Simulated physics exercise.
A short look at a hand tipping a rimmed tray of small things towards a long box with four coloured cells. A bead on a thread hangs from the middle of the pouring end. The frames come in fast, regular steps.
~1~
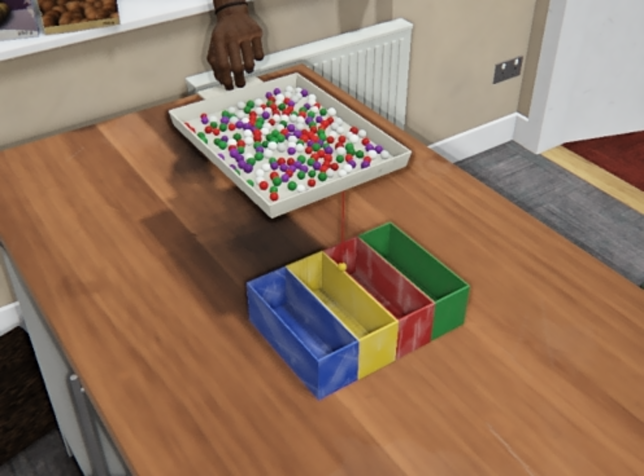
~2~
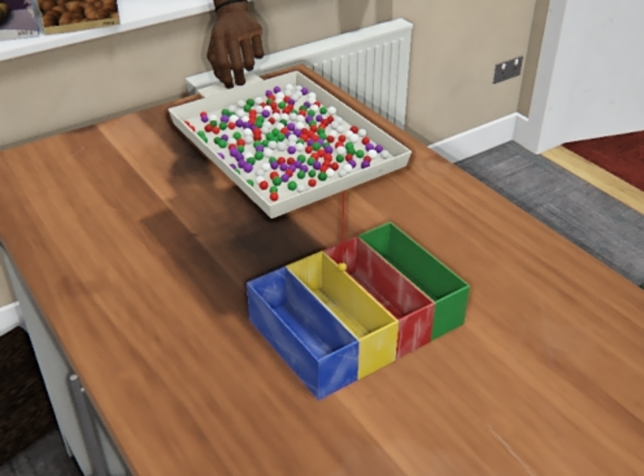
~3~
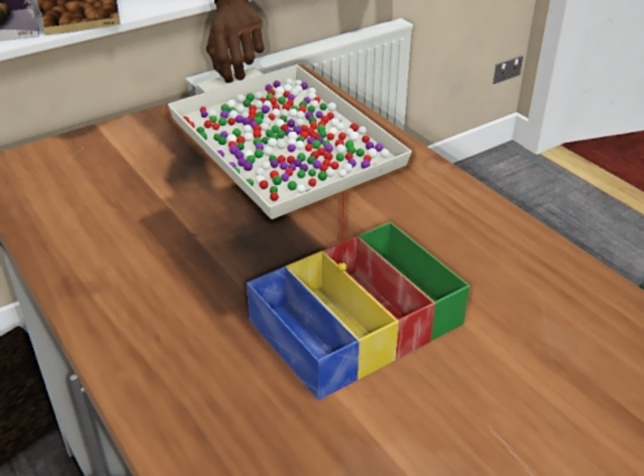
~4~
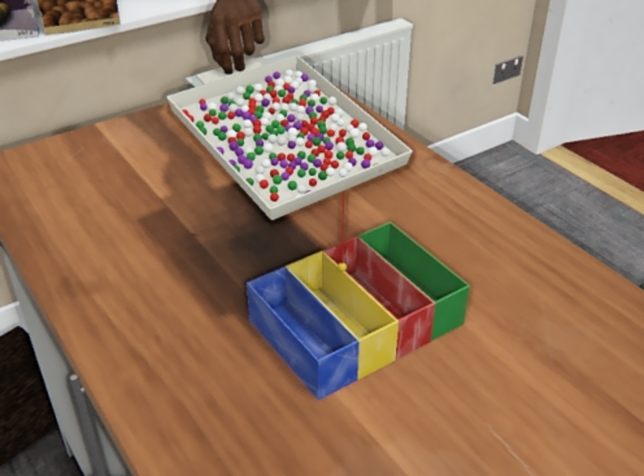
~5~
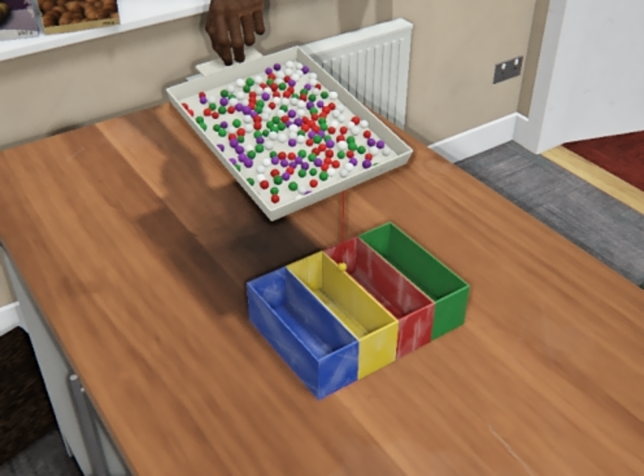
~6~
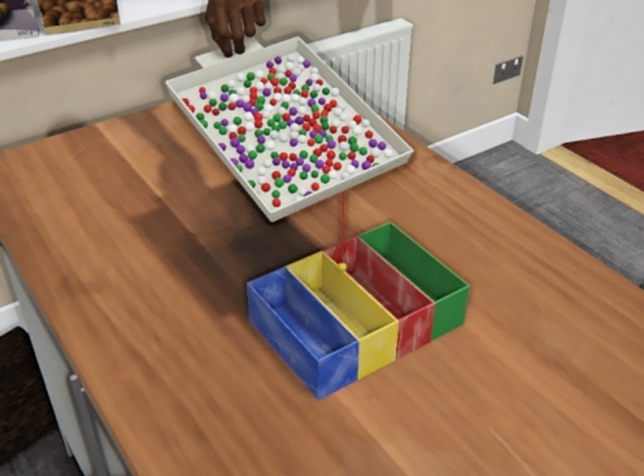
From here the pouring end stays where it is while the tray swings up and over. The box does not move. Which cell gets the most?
Fullest: The blue cell.
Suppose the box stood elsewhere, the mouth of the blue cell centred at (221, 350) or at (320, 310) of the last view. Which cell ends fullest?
The first try: The red cell. The second: The blue cell.
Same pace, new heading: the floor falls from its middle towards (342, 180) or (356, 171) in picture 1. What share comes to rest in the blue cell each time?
About 10 and 0 per cent.
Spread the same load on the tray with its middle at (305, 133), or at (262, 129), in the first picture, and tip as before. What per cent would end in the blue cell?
Near 50 % and 50 %.
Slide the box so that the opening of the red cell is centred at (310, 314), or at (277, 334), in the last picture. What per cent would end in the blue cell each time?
Near 0 % and 0 %.
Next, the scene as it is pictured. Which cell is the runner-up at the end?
The runner-up: The yellow one.
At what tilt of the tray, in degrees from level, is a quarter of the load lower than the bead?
Near 80 degrees.
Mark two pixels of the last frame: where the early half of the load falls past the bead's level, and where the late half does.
The first part at (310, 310); the rest at (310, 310).
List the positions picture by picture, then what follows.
In the first frame, corners of the pouring end near (271, 202) and (407, 151), level; middle of the load near (289, 137), round plastic beads; bead on its thread near (342, 267); blue cell near (338, 367); yellow cell near (378, 347); red cell near (415, 328); green cell near (450, 310).
In the second frame, corners of the pouring end near (271, 203) and (407, 151), level; middle of the load near (289, 136).
In the third frame, corners of the pouring end near (271, 204) and (407, 151), tipped barely, lowest at the left corner; middle of the load near (289, 133).
In the fourth frame, corners of the pouring end near (272, 206) and (408, 150), tipped a little, lowest at the left corner; middle of the load near (289, 128).
In the fifth frame, corners of the pouring end near (272, 207) and (408, 150), tipped a little, lowest at the left corner; middle of the load near (289, 125).
In the sixth frame, corners of the pouring end near (272, 209) and (409, 150), tipped a little, lowest at the left corner; middle of the load near (291, 123), all but a few on the move; blue cell near (338, 367); yellow cell near (378, 347); red cell near (415, 328); green cell near (450, 310).
Shortly afterwards, tray tipped steeply; all but a few on the tray; only a few in the blue cell; only a few falling or outside the box.
Next, tray tipped right over; a little on the tray; near a third in the blue cell; near a quarter in the yellow cell; a little in the red cell; only a few in the green cell; near a third falling or outside the box.
Some moments later, tray tipped past a quarter turn; near half in the blue cell; near a quarter in the yellow cell; a little in the red cell; only a few in the green cell; near a quarter falling or outside the box.
In the end, tray tipped past a quarter turn; near half in the blue cell; near a quarter in the yellow cell; a little in the red cell; only a few in the green cell; near a quarter outside the box.
